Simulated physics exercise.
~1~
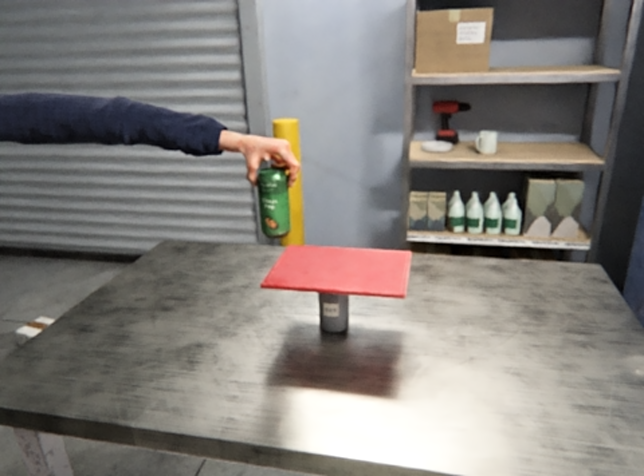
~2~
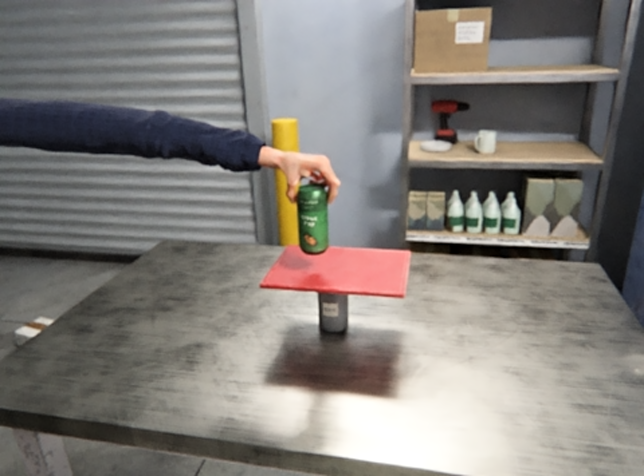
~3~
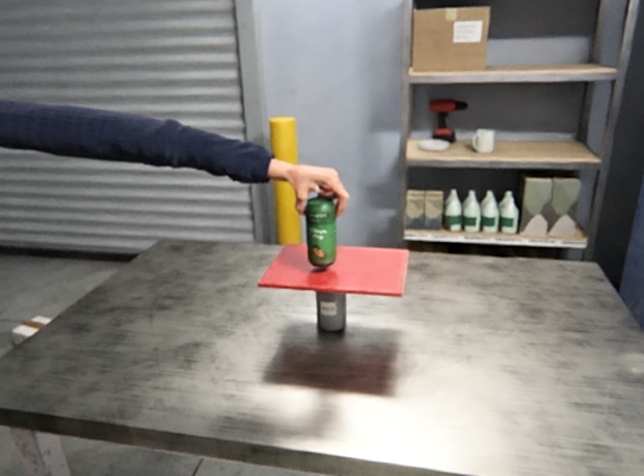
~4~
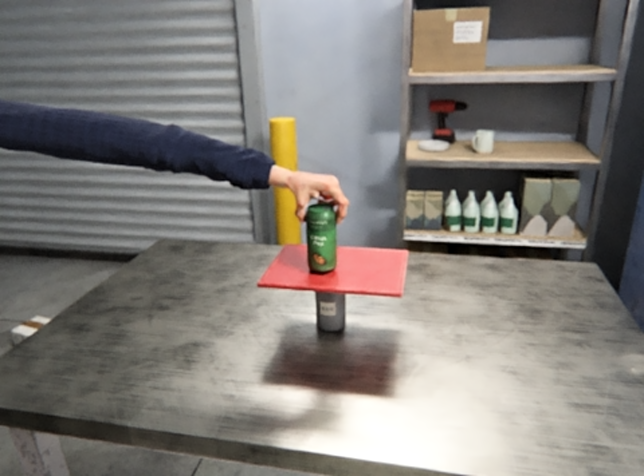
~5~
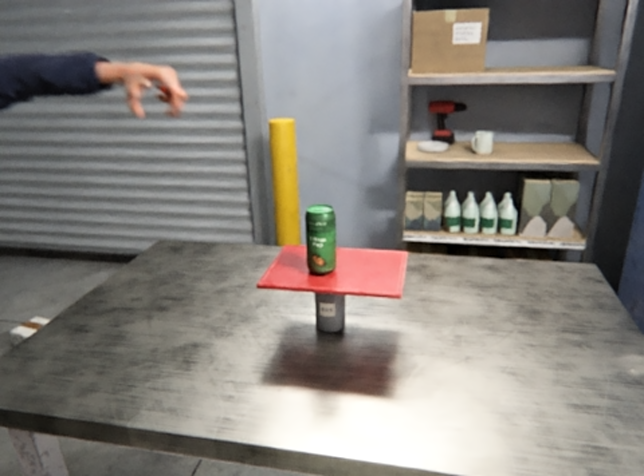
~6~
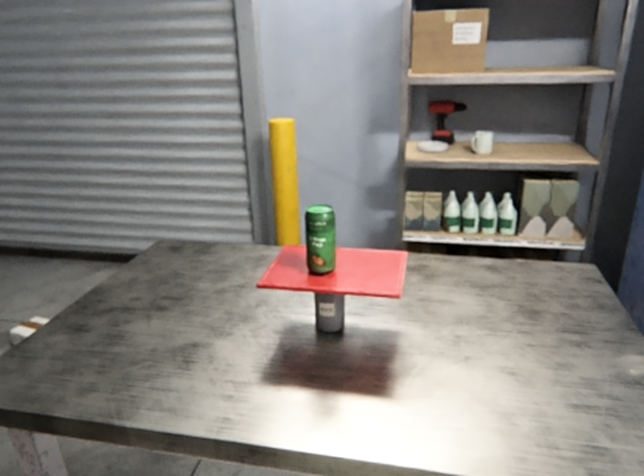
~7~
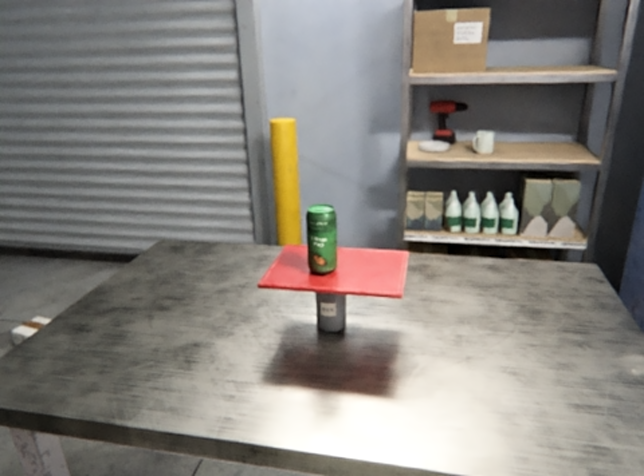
At first, a red lid rests flat on a grey jar on a dark table, while a hand reaching in from the left holds a green can upright above the lid's left side. The arm carries the can to the right, over the lid, and then lowers it. The can comes down upright, a little left of the lid's middle, with the fingers still around its top. The hand then lets go and draws back to the left, out of view. The can stays standing on the lid, and the small tower remains upright and still.
